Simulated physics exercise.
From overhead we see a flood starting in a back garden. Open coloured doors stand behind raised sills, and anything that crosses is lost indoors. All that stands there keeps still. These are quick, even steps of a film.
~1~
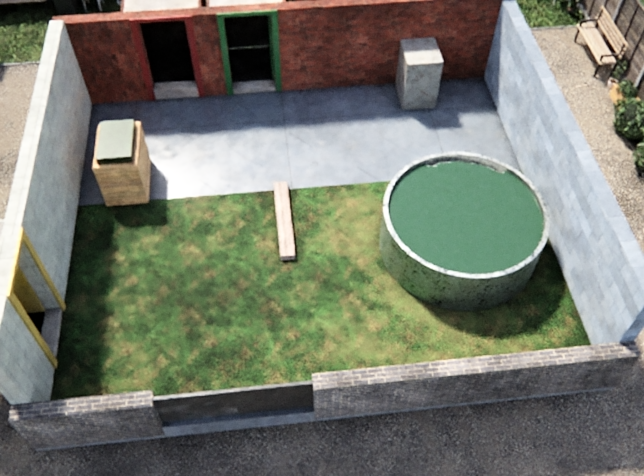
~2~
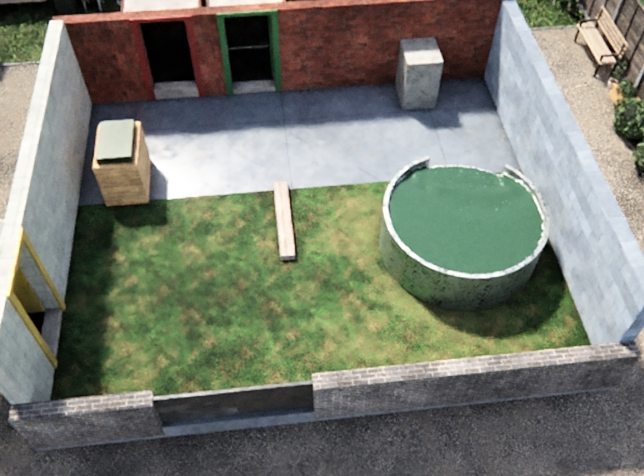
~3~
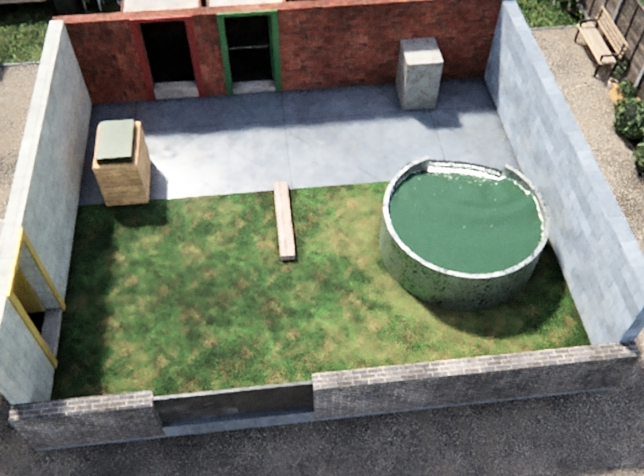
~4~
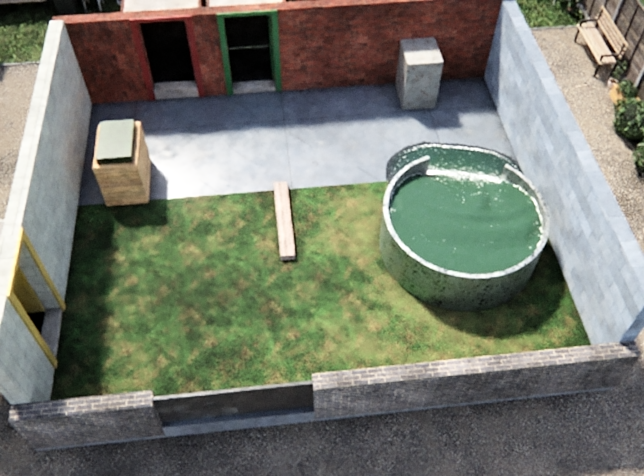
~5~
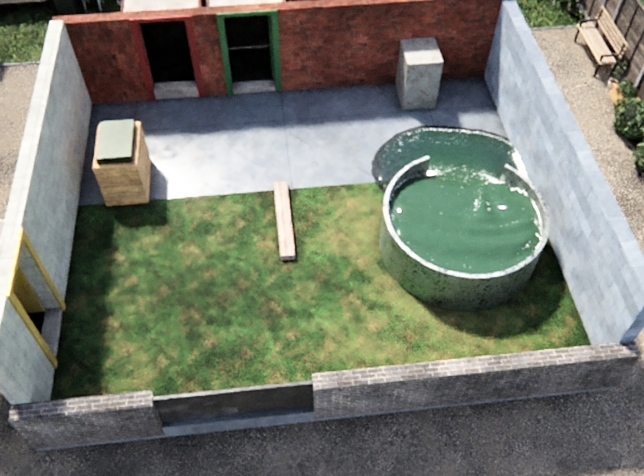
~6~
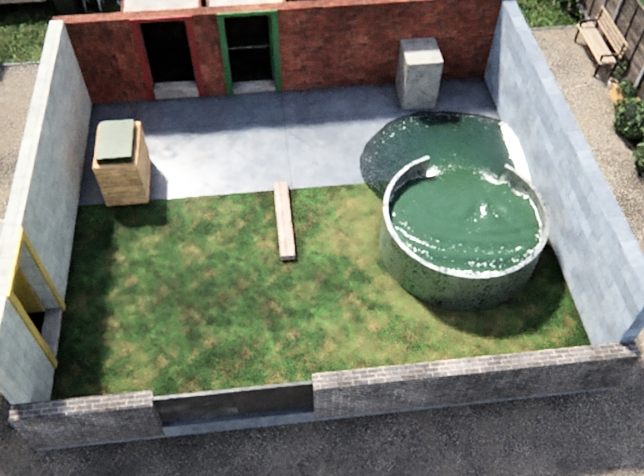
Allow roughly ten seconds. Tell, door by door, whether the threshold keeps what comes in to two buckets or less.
Red door: Two buckets or less. Yellow door: Two buckets or less. Green door: Two buckets or less.
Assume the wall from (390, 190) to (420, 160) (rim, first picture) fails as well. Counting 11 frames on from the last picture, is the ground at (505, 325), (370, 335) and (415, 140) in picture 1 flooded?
Taking the three spots as listed, they end up spared, spared and inundated.
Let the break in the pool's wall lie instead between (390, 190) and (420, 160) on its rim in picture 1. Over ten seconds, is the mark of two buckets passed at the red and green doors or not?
Looking at it, the red door ends up below and the green door ends up above.
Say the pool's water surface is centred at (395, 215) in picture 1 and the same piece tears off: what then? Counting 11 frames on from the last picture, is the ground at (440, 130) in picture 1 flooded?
That spot ends up drenched.
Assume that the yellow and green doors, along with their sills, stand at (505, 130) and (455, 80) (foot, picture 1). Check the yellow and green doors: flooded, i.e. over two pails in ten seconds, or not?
In short: The yellow door tops the mark, the green door tops the mark.
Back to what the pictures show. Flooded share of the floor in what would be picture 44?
My best guess is some 70 %.
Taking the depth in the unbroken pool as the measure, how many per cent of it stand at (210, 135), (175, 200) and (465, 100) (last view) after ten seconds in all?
Approx. values, in order: 16 %, 12 %, 12 %.
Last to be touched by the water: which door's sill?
Answer: The yellow door.
A moment on, water covers 20 % of the floor; the red door not reached, the yellow door not reached, the green door not reached.
Next, water covers 25 % of the floor; the red door not reached, the yellow door not reached, the green door wet at the sill, nothing in.
Then, water covers 35 % of the floor; the red door wet at the sill, nothing in, the yellow door not reached, the green door wet at the sill, nothing in.
Later, water covers 70 % of the floor; the red door wet at the sill, nothing in, the yellow door not reached, the green door wet at the sill, nothing in.
In the end, water covers 95 % of the floor; the red door wet at the sill, nothing in, the yellow door wet at the sill, nothing in, the green door wet at the sill, nothing in.
